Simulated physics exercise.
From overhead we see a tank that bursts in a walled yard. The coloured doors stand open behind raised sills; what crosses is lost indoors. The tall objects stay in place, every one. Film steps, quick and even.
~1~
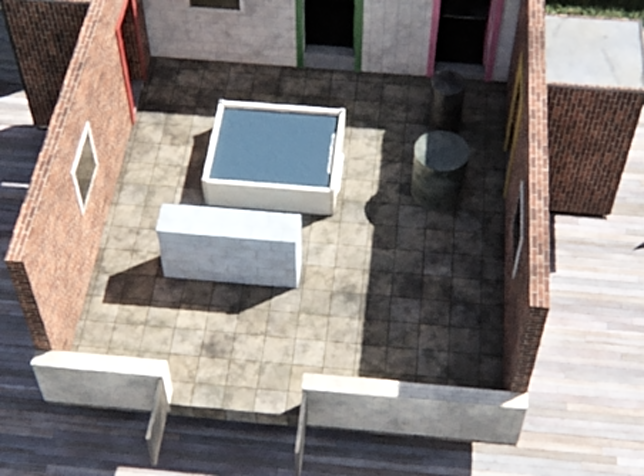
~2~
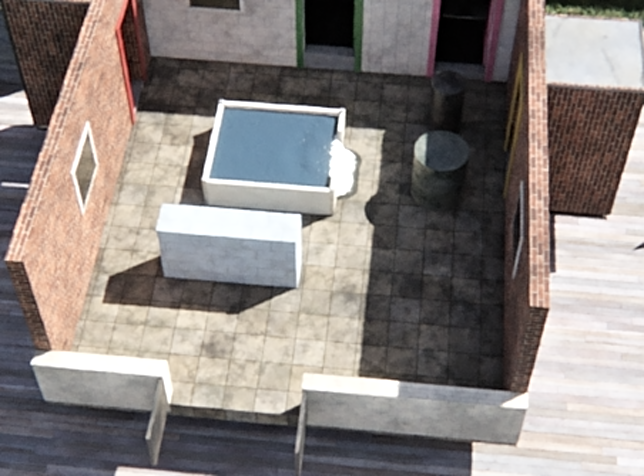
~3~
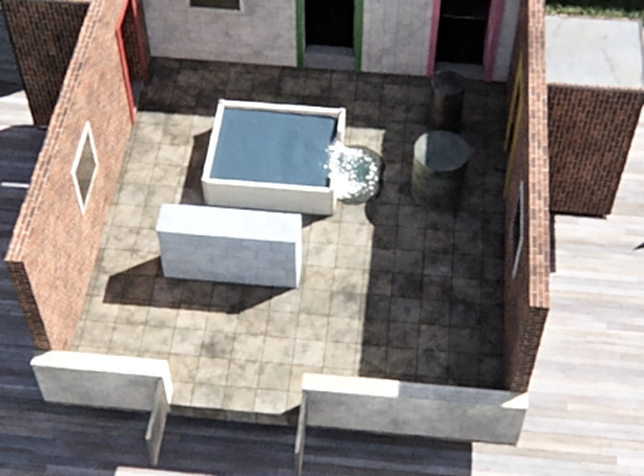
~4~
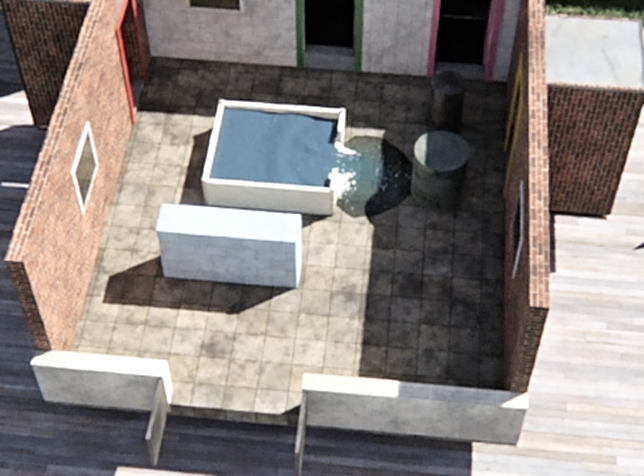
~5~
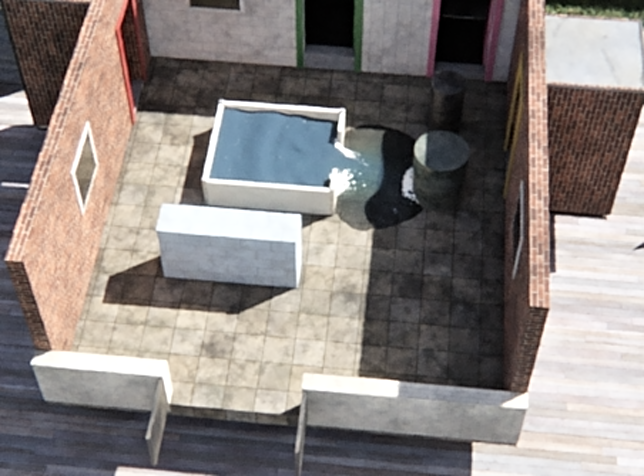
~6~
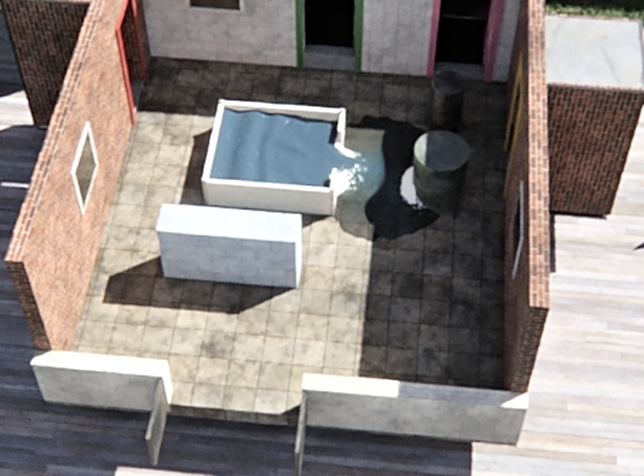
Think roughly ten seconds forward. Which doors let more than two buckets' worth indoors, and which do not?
The yellow door will most likely go past the limit, the pink door will most likely keep inside the limit, the green door will most likely keep inside the limit, the red door will most likely keep inside the limit.
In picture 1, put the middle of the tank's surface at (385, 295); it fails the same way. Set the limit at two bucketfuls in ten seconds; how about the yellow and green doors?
Note: Yellow door falls short; green door falls short.
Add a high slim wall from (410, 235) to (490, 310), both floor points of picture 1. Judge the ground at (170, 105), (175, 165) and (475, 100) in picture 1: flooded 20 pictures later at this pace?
Log, spots one to three: Spared; spared; swamped.
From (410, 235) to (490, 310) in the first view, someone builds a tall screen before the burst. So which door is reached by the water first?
Look to the one in yellow.
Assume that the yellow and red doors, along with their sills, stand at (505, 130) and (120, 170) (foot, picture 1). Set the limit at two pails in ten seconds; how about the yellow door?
My reading: Yellow exceeds the limit.
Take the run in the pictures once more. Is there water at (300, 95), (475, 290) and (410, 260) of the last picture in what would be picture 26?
Result, in that order: Not wetted / wetted / wetted.
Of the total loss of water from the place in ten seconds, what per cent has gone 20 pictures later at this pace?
It comes to around 35 per cent.
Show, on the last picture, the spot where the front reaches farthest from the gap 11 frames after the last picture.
I'd point to (480, 362).
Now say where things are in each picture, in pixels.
In the first frame, the open tank at (275, 148) is whole and still.
In the second frame, the front is at (351, 153), out from the gap at (336, 166).
In the third frame, water pours out at (335, 167) and has run to (376, 158).
In the fourth frame, water pours out at (335, 167) and has run to (408, 169).
In the fifth frame, the front is at a hidden place, out from the gap at (335, 167).
In the sixth frame, water pours out at (335, 167) and has run to a hidden place.
A moment on, water covers 15 % of the floor; the yellow door wet at the sill, nothing in, the pink door not reached, the green door not reached, the red door not reached.
Next, water covers 25 % of the floor; the yellow door under two buckets in, the pink door wet at the sill, nothing in, the green door not reached, the red door not reached.
Then, water covers 40 % of the floor; the yellow door over two buckets in, the pink door wet at the sill, nothing in, the green door wet at the sill, nothing in, the red door not reached.
Later, water covers 60 % of the floor; the yellow door far over two buckets in, the pink door wet at the sill, nothing in, the green door wet at the sill, nothing in, the red door not reached.
In the end, water covers 80 % of the floor; the yellow door far over two buckets in, the pink door wet at the sill, nothing in, the green door wet at the sill, nothing in, the red door under two buckets in.
